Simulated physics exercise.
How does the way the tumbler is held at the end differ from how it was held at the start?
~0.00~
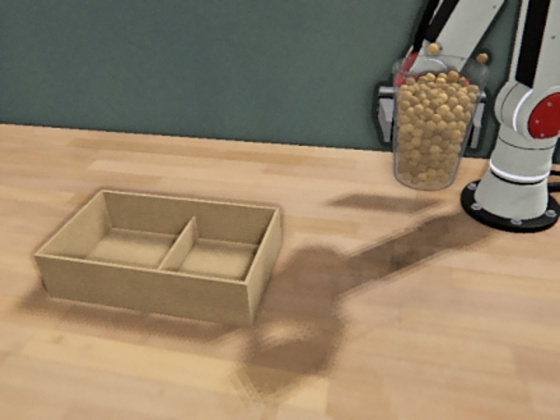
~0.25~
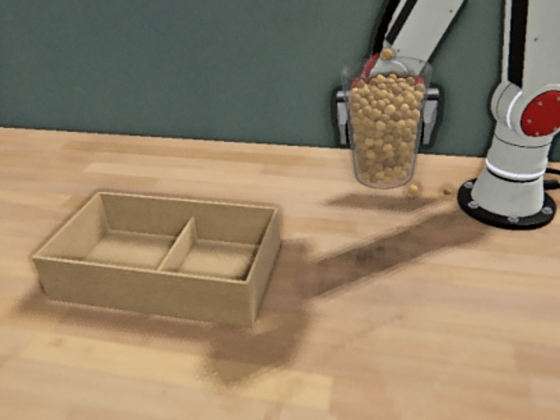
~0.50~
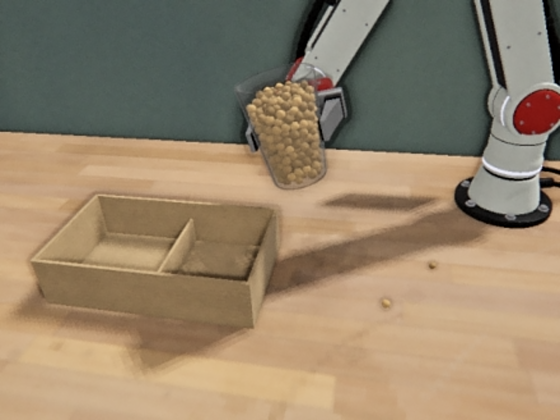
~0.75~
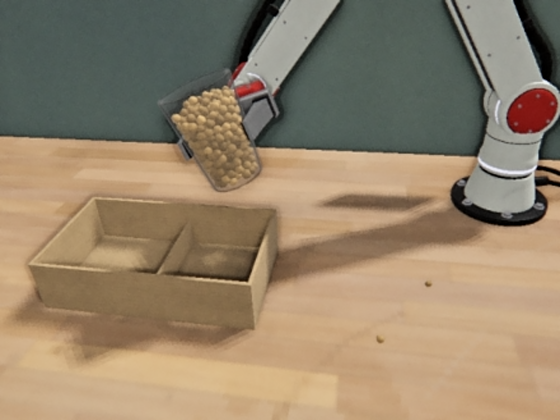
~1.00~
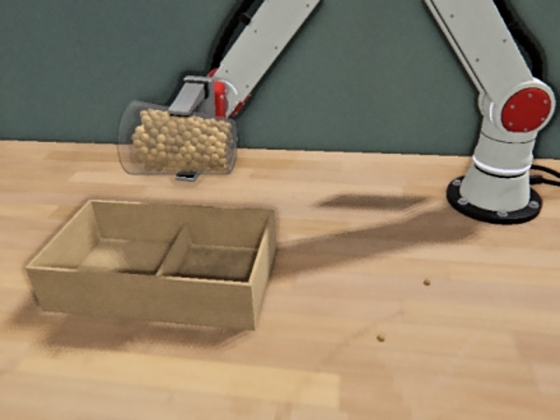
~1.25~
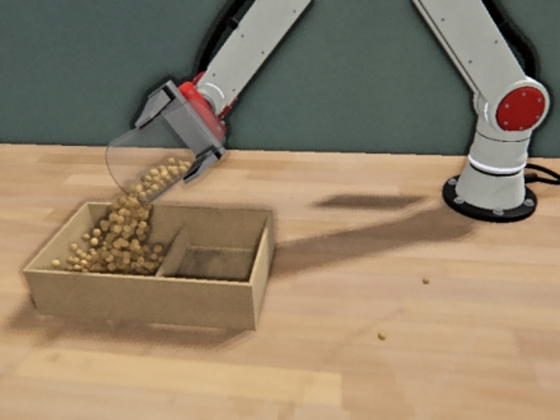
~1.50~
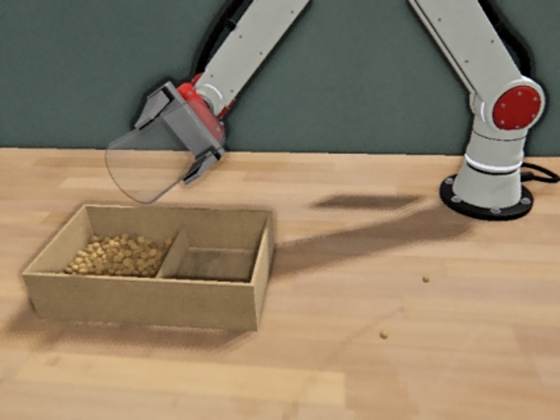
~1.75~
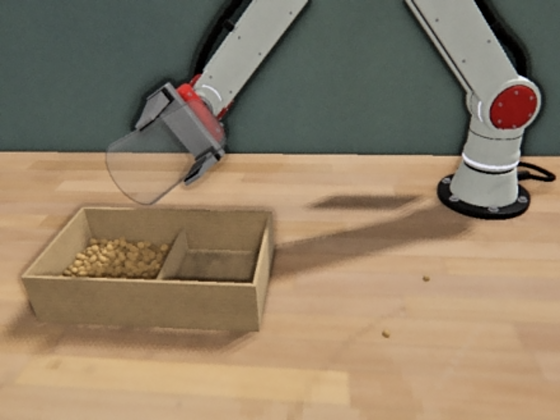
At the start the arm holds the tumbler upright, but by the end it is upside down, with its mouth slanting down over the box.
